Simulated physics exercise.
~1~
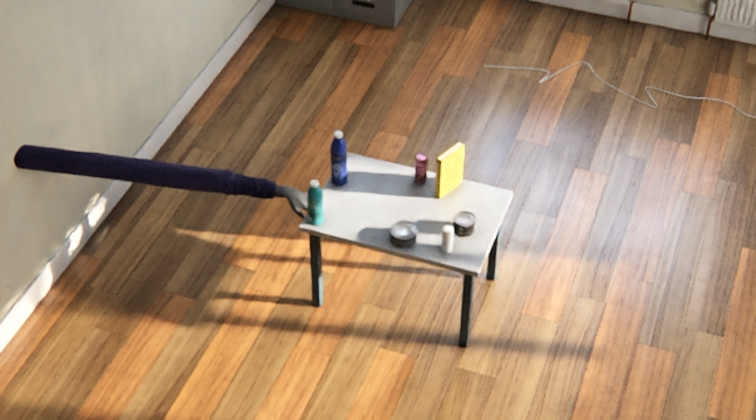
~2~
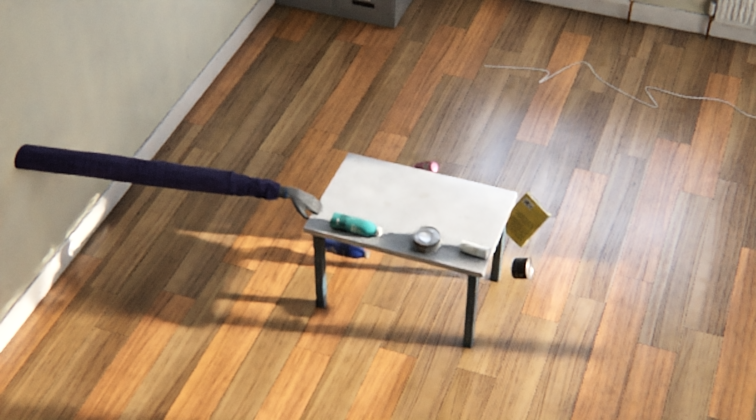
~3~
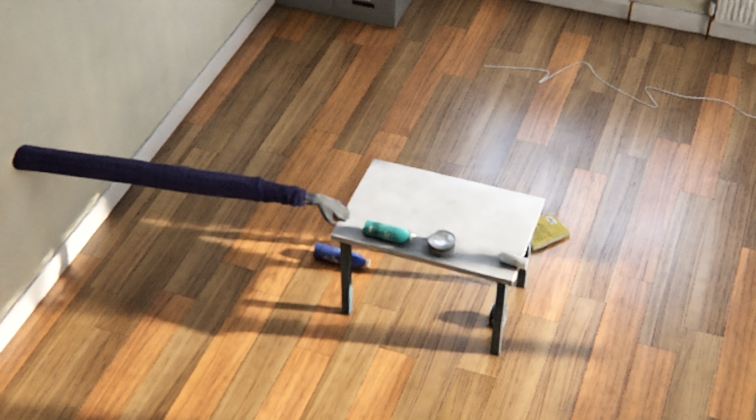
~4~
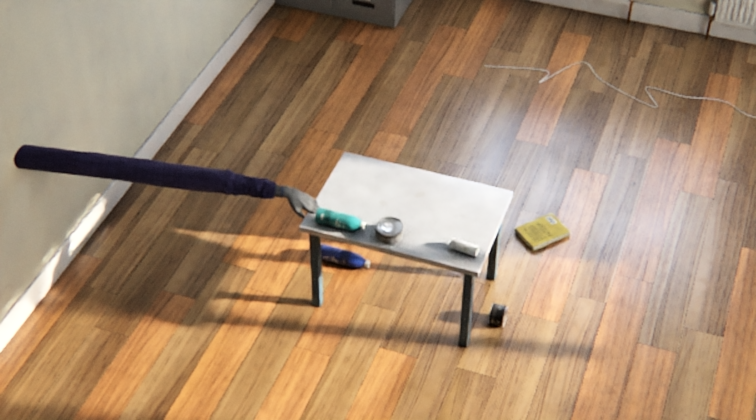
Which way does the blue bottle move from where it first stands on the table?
The blue bottle moves down in the view, ending up lying on its side on the floor.
